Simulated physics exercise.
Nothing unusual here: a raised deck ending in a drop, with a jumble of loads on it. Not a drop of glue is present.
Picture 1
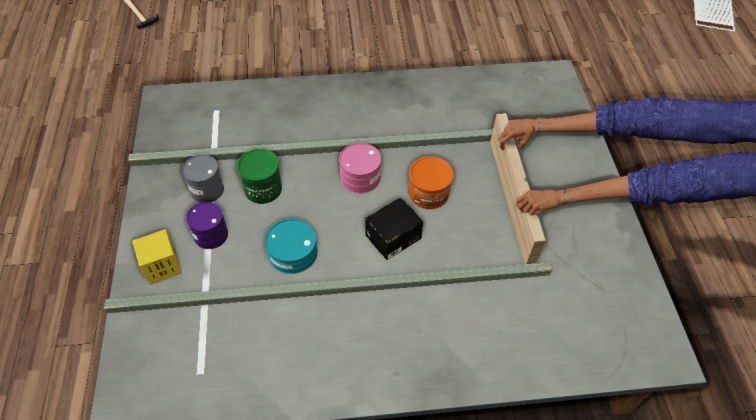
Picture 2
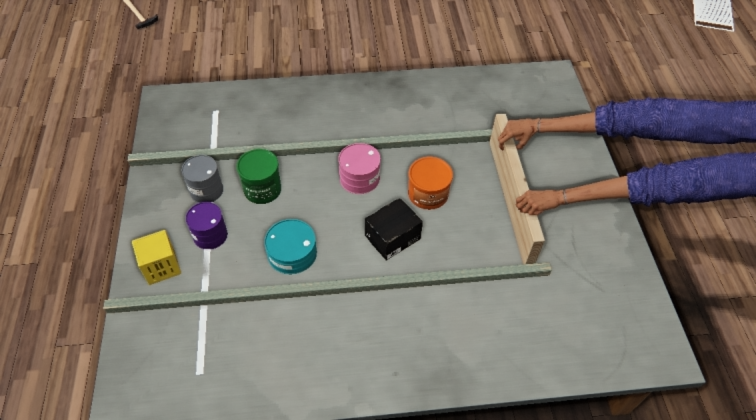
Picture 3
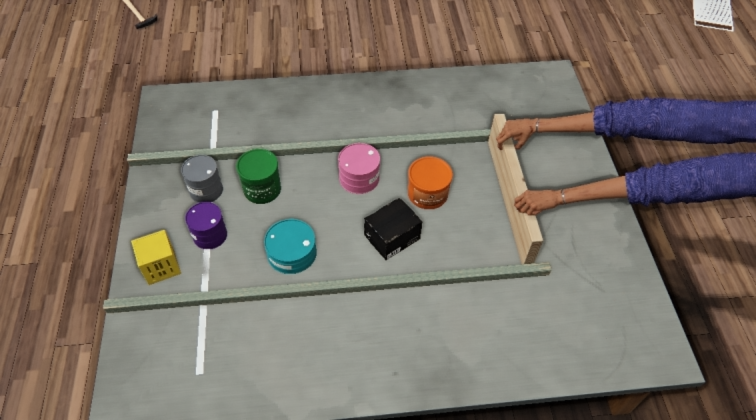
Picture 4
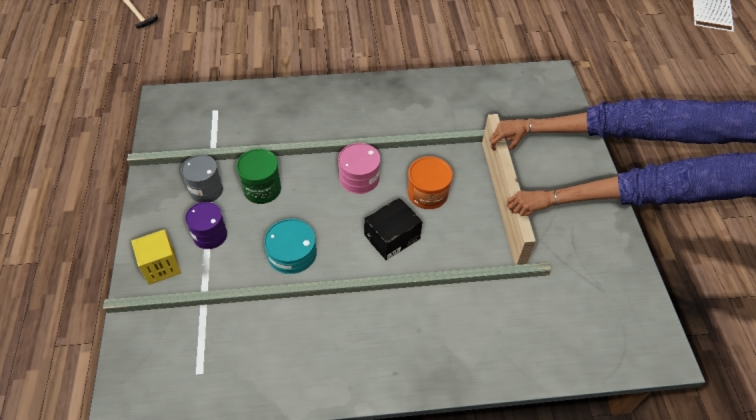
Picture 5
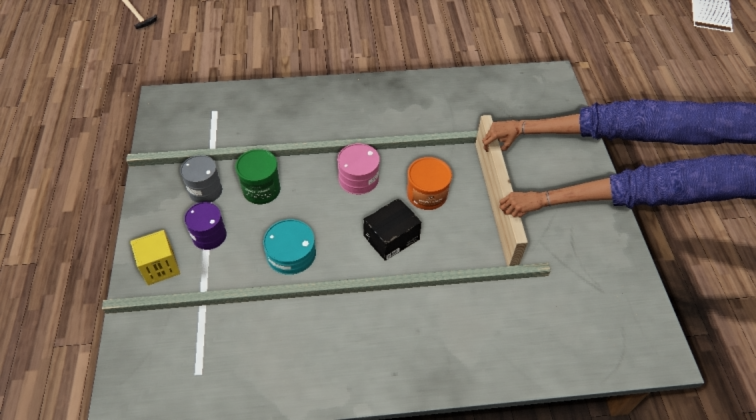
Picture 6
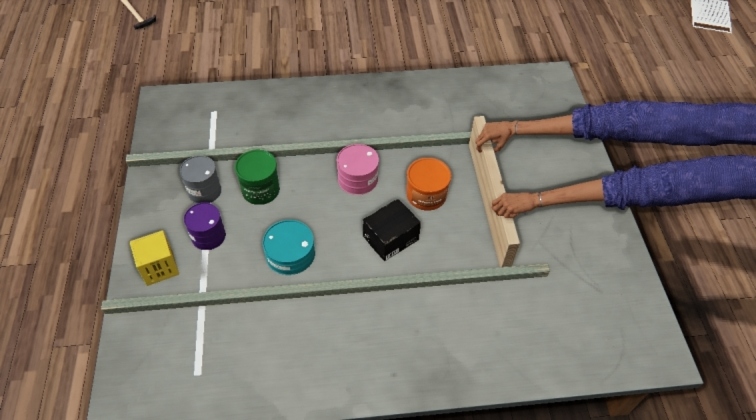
Two hands sliding a wooden plank slightly left between rails on a grey table, the colourful containers and boxes staying nearly still.
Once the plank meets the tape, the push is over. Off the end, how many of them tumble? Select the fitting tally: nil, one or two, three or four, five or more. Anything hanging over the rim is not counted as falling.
Tally: One or two.
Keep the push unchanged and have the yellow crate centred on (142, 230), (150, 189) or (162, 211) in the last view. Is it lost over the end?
At the three spots, the yellow crate keeps its place, tips over and tips over.
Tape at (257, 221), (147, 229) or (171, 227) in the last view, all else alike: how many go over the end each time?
It would be 0, 5 and 5.
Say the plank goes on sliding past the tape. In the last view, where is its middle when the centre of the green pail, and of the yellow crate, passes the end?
The middle is at (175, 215) when it's the green pail, and at (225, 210) when it's the yellow crate.
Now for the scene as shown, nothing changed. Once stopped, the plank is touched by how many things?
At rest, 3 are in contact.
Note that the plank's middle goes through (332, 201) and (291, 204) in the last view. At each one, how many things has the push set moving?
The count is 4 at the first point and 7 at the second.
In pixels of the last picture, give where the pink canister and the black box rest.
Close to (187, 170); the other close to (180, 240).
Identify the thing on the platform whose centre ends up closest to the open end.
It is the turquoise canister.
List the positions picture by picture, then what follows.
Yellow crate (158, 257); grey canister (204, 179); purple canister (208, 226); plank (515, 187); tape (210, 224), in the first frame.
Grey canister (203, 180); black box (393, 229), in the second frame.
Purple canister (207, 226); pink canister (359, 169), in the third frame.
Yellow crate (157, 257); green pail (260, 177), in the fourth frame.
Grey canister (202, 180); orange pail (429, 184), in the fifth frame.
Yellow crate (155, 258); grey canister (201, 180); purple canister (205, 227); plank (492, 189); tape (207, 224), in the sixth frame.
Early on, none off yet; yellow crate at rest near (155, 258); grey canister at rest near (201, 180); purple canister at rest near (205, 227).
A while later, none off yet; yellow crate at rest near (155, 258); grey canister at rest near (201, 180); purple canister moving near (203, 226).
Finally, the number that fall off is one or two; lost, grey canister and yellow crate.
